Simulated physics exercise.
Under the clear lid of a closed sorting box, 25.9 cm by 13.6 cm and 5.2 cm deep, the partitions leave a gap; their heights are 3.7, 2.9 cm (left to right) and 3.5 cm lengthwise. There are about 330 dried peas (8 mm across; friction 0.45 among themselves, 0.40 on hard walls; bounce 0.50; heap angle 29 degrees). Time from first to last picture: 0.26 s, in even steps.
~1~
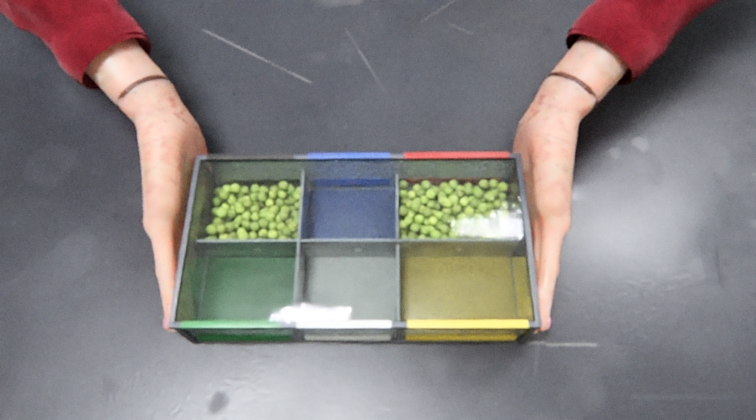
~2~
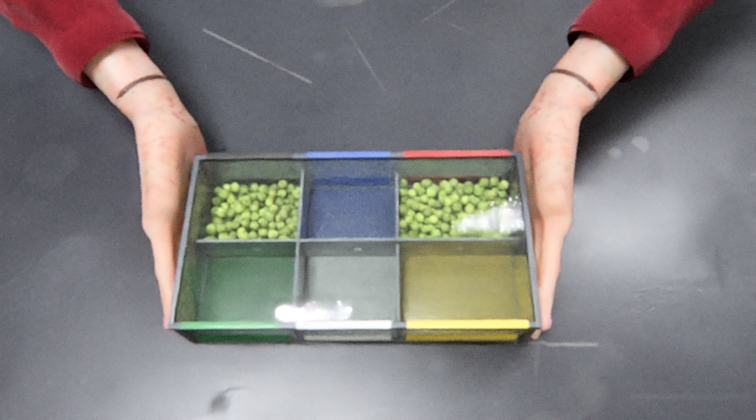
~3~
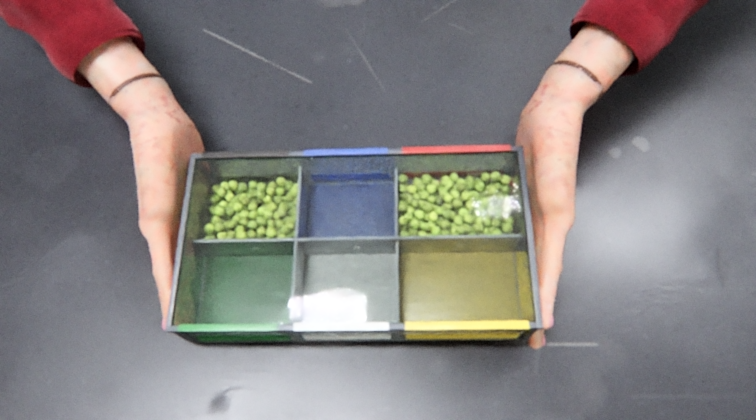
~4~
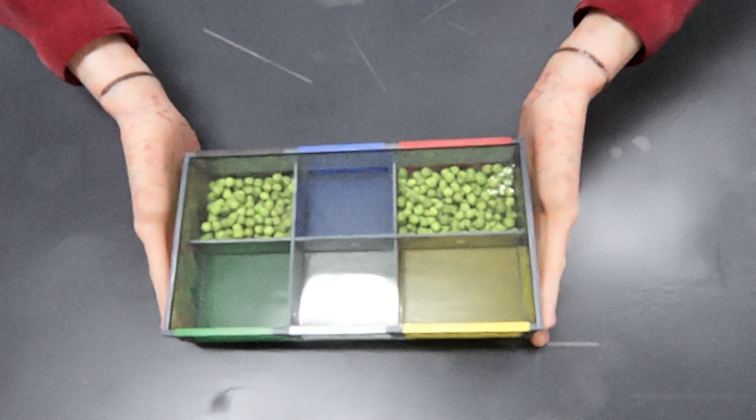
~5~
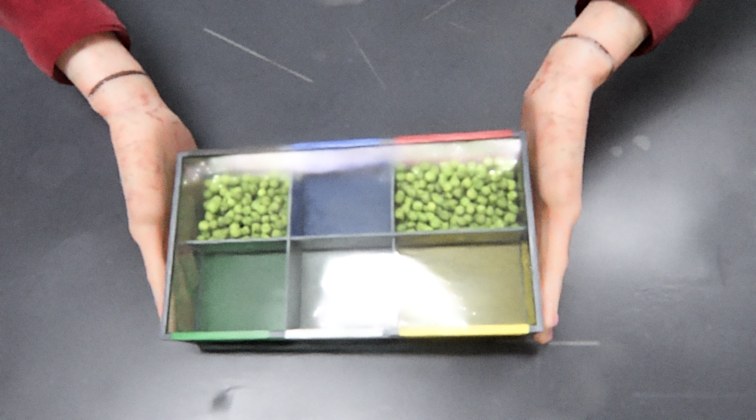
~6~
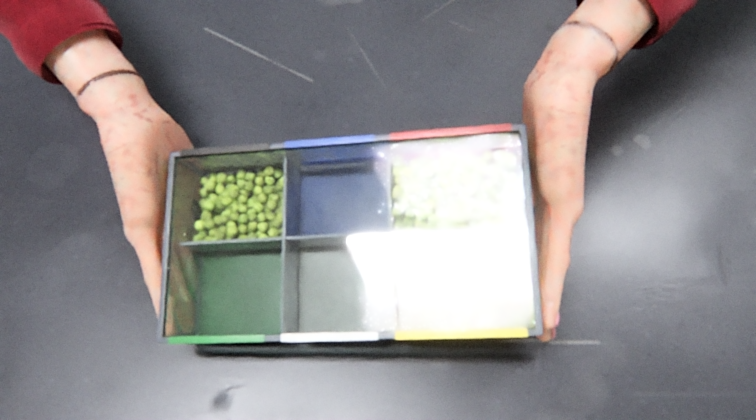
Two hands held a clear-lidded box with six compartments, green peas in the top left and top right ones, and slowly tilted it down slightly at the left front corner as glare spread across the lid.
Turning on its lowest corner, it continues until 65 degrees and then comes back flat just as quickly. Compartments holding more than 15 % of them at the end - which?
Red compartment yes, blue compartment no, green compartment no, yellow compartment no, white compartment no, black compartment yes.
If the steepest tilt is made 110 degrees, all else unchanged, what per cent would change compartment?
Near 60 in a hundred, I think.
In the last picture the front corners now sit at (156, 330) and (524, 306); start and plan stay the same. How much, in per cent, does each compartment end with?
By the end red holds 40%, blue holds 10%, green holds 5%, yellow holds 0%, white holds 5% and black holds 40%.
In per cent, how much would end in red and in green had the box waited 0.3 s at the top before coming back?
Red 45, green 0.
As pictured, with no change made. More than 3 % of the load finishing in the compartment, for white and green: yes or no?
With white that holds, while with green that fails.
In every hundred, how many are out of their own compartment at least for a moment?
About 15 %.
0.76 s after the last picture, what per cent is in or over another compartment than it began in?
About 5 %.
Then, 0.76 s after the last picture, tilt 64 degrees; red 55 %, black 40 %.
Then, 1.27 s after the last picture, tilt 27 degrees; red 45 %, blue 5 %, white 10 %, black 40 %.
Then, 1.84 s after the last picture, tilt 0 degrees; red 45 %, blue 5 %, white 10 %, black 40 %.
In the end, red 45 %, blue 5 %, green 0 %, yellow 0 %, white 10 %, black 40 %.
